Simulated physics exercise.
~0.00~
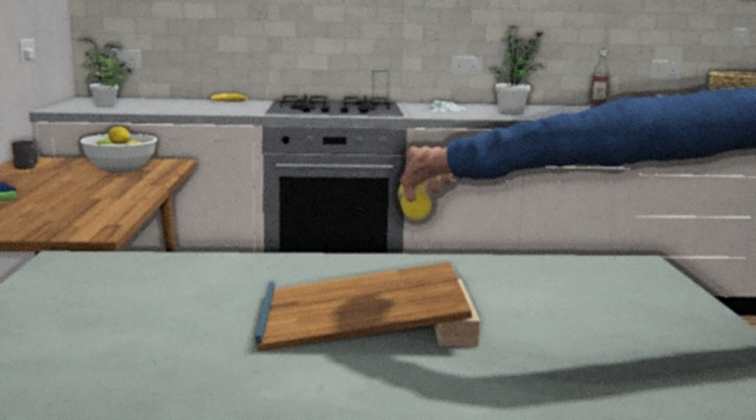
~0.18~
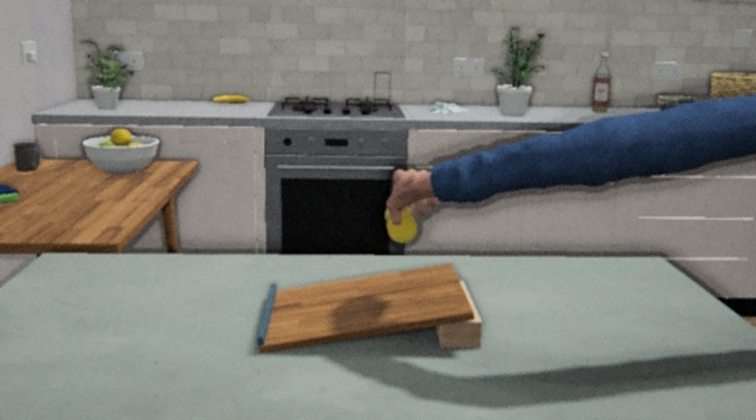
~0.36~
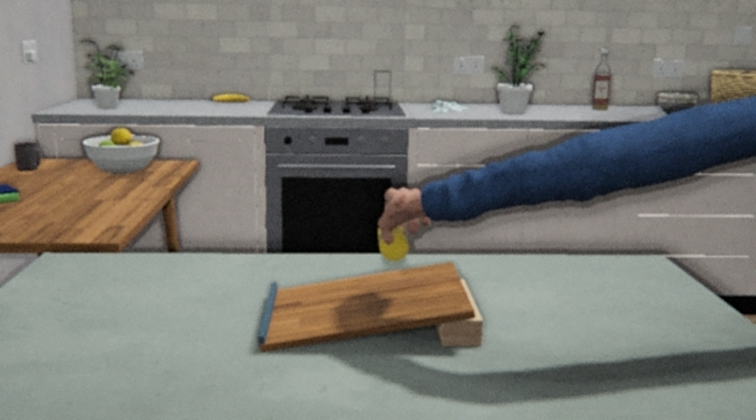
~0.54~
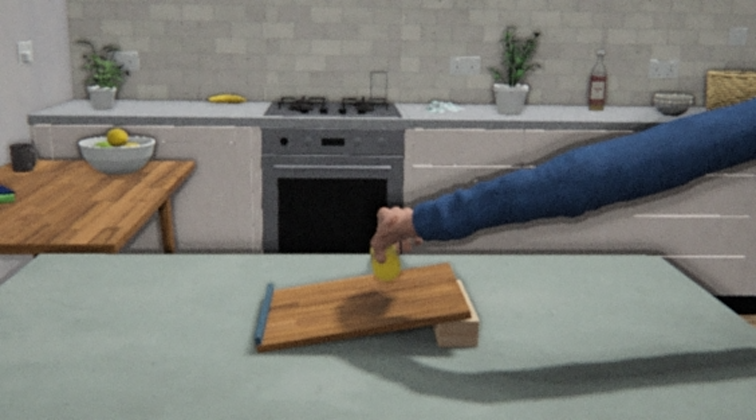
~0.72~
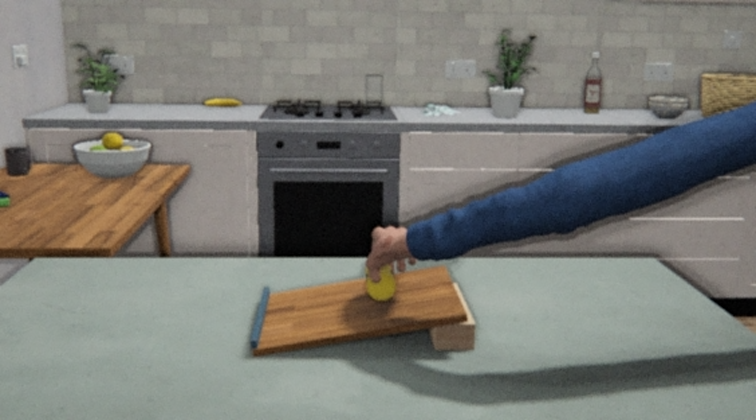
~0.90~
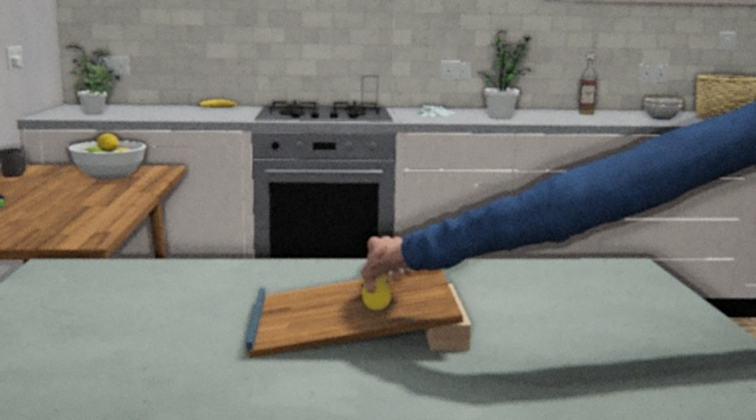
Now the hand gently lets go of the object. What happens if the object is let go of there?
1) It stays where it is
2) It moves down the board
Option 2: It moves down the board.
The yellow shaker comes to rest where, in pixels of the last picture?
It finishes at around (270, 305).
By 1.30 s, yellow shaker moved about its own width near (354, 291).
By 1.50 s, yellow shaker moved well along near (315, 298).
By 1.70 s, yellow shaker moved well along near (269, 301).
When it is over (2.4 s), moved from the start, yellow shaker. End places, in pixels of the last picture, yellow shaker near (271, 305). The yellow shaker goes downhill.
